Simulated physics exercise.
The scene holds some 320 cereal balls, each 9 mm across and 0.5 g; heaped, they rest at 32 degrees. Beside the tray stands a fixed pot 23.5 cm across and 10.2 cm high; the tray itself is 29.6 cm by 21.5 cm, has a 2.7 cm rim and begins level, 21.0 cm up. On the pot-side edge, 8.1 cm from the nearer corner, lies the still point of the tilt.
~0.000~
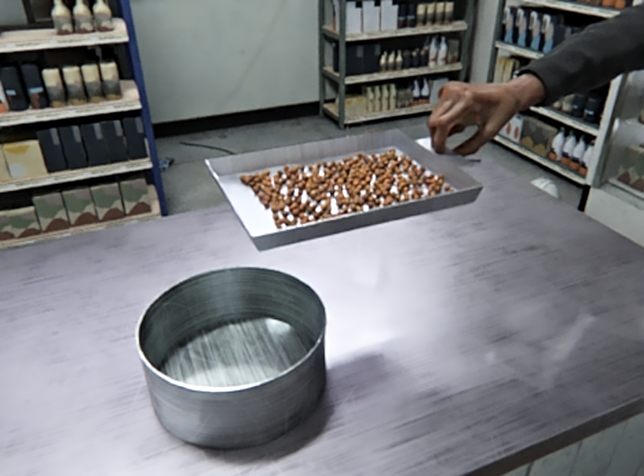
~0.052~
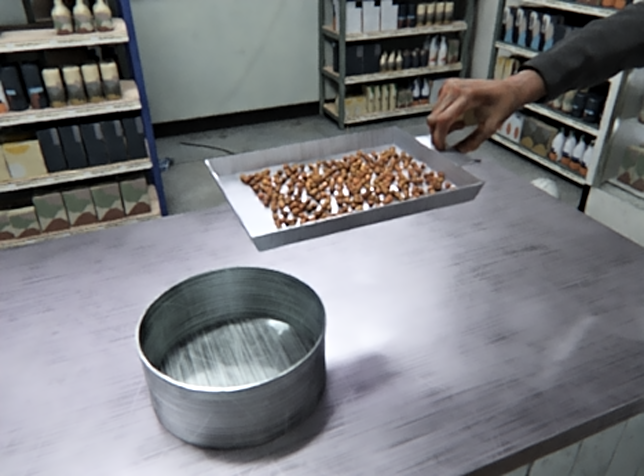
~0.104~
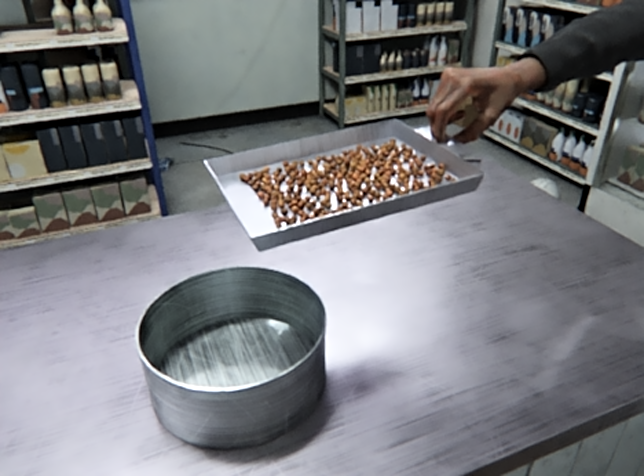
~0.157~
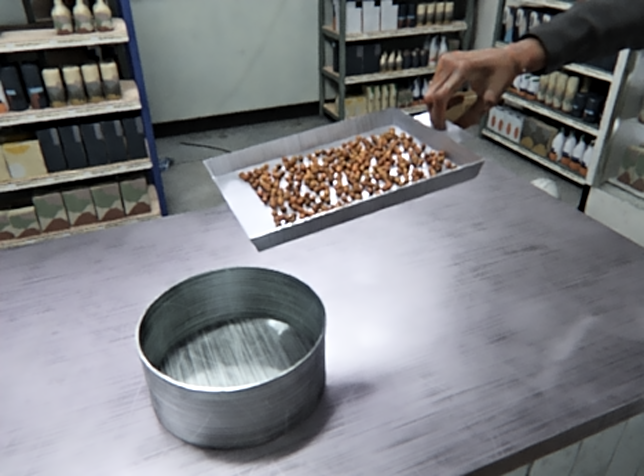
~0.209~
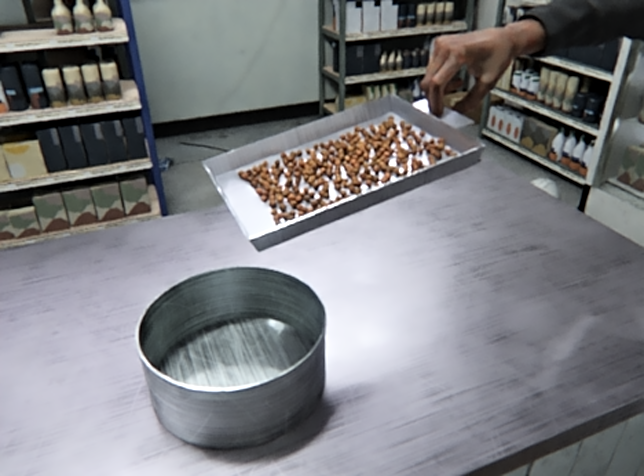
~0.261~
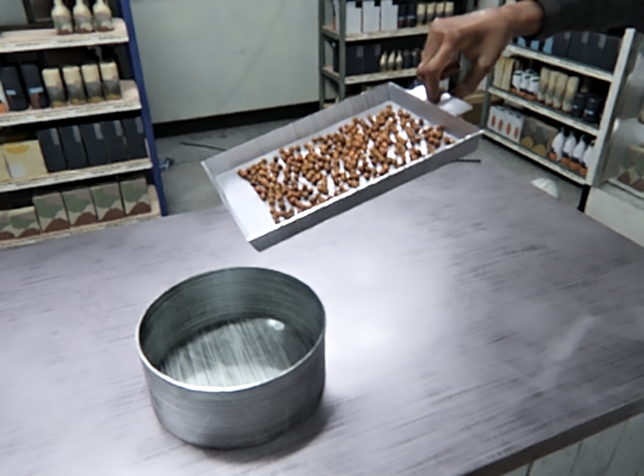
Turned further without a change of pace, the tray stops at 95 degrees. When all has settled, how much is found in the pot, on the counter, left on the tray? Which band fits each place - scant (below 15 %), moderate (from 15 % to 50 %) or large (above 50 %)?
Pot - large; counter - moderate; left on the tray - scant.
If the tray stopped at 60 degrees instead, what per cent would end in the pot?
I'd expect some 5 per cent in the pot.
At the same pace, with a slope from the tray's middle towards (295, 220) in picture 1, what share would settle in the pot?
The share would be about 100 percent.
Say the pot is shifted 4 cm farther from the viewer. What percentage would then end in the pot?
It would be near 90 per cent.
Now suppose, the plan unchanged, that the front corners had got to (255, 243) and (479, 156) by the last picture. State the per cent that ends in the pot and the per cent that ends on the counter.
In the pot: 100 per cent; on the counter: 0 per cent.
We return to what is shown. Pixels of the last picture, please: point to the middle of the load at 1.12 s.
Load centre: About (234, 186) px.
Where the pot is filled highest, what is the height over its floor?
Around 2.0 cm above the floor.
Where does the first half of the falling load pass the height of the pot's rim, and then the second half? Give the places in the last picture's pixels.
Roughly (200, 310) to start, and after that (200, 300).
After 0.77 s, tilt 53 degrees; the tray holds 100 %, the pot 0 %.
After 1.12 s, tilt 79 degrees; the tray holds 90 %, the pot 5 %.
After 1.55 s, tilt 95 degrees; the tray holds 25 %, the pot 40 %.
By 2.4 s all is still; pot 75 %, counter 25 %, tray 0 %.
